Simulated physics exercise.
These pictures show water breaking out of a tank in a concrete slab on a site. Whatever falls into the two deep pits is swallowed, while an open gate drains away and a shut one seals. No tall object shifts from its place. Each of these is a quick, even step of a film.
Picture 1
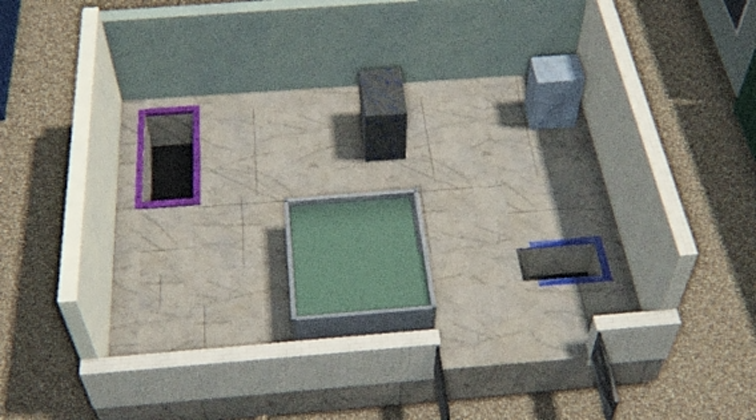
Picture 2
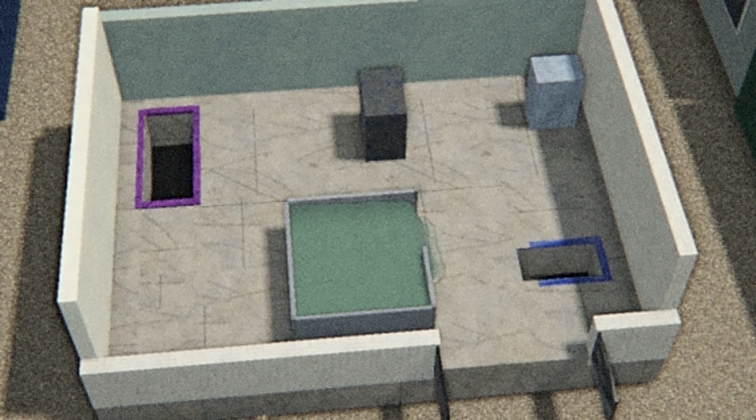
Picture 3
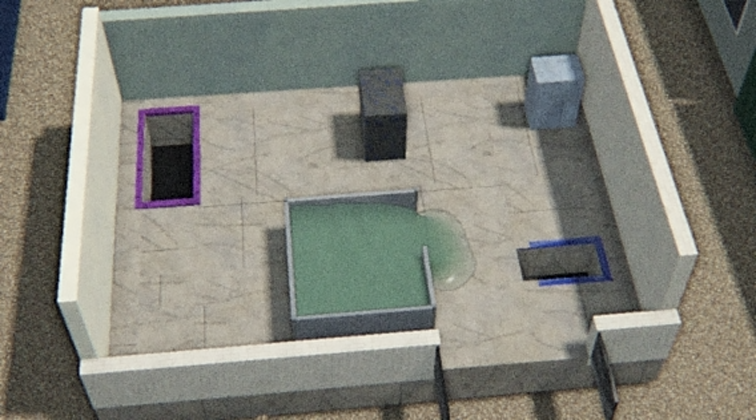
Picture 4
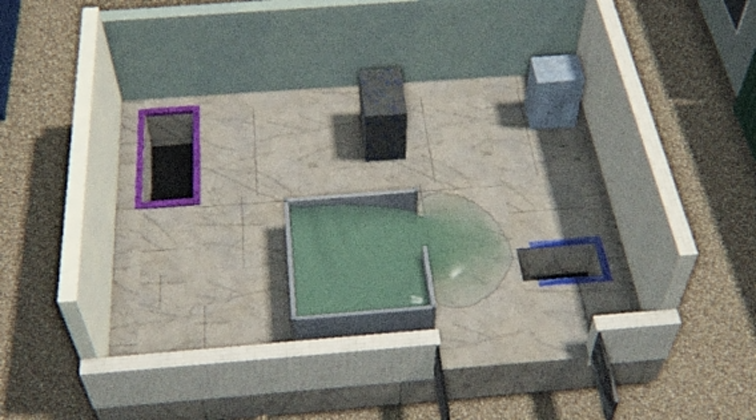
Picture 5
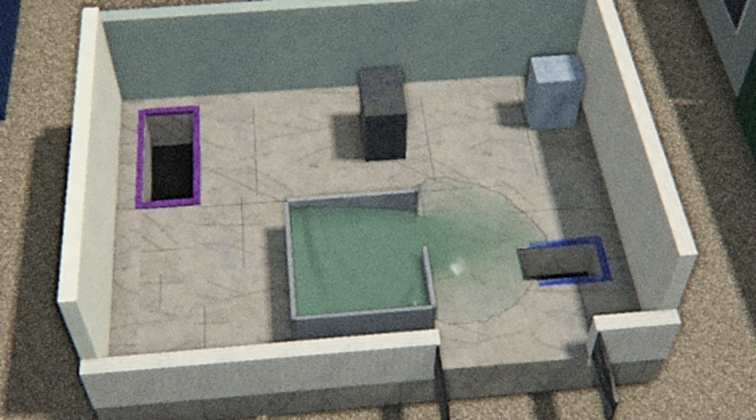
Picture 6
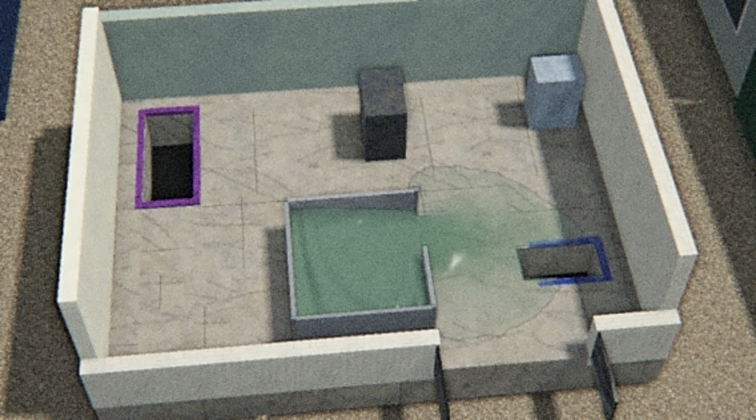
In this clip, green-tinted water sits still in a square tank on a walled concrete floor, then pours through a gap in the tank's right side and spreads rightward across the floor around the blue-edged opening.
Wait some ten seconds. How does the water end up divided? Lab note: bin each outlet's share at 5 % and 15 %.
As I see it, the gate will take at least five but at most fifteen per cent. The blue pit will take beyond fifteen per cent. The purple pit will take below five per cent.
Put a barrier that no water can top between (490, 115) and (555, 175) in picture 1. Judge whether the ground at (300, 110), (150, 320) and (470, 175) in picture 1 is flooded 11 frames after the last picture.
As the points were listed, they come out free from flooding, free from flooding, and finally taken by the flood.
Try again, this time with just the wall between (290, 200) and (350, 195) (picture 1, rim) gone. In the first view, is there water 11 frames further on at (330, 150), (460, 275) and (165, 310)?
Taking them in order, I'd say swamped, not reached and not reached.
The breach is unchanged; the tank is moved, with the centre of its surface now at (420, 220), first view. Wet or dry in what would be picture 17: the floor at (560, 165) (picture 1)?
There: Wet.
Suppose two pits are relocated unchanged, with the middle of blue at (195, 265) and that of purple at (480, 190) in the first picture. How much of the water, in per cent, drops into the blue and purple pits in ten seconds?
Per cent by pit - blue: 0 / purple: 45.
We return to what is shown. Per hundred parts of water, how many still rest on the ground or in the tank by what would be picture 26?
84 %.
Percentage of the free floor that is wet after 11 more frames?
My guess is around 35 in a hundred.
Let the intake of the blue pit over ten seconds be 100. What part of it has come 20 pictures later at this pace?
It would be roughly 40 percent of the ten-second total.
A moment on, water covers 30 % of the floor; the gate 0 %, the blue pit 5 %, the purple pit 0 %.
Next, water covers 35 % of the floor; the gate 1 %, the blue pit 9 %, the purple pit 0 %.
Then, water covers 35 % of the floor; the gate 1 %, the blue pit 15 %, the purple pit 0 %.
Later, water covers 55 % of the floor; the gate 4 %, the blue pit 24 %, the purple pit 0 %.
In the end, water covers 75 % of the floor; the gate 8 %, the blue pit 36 %, the purple pit 0 %.
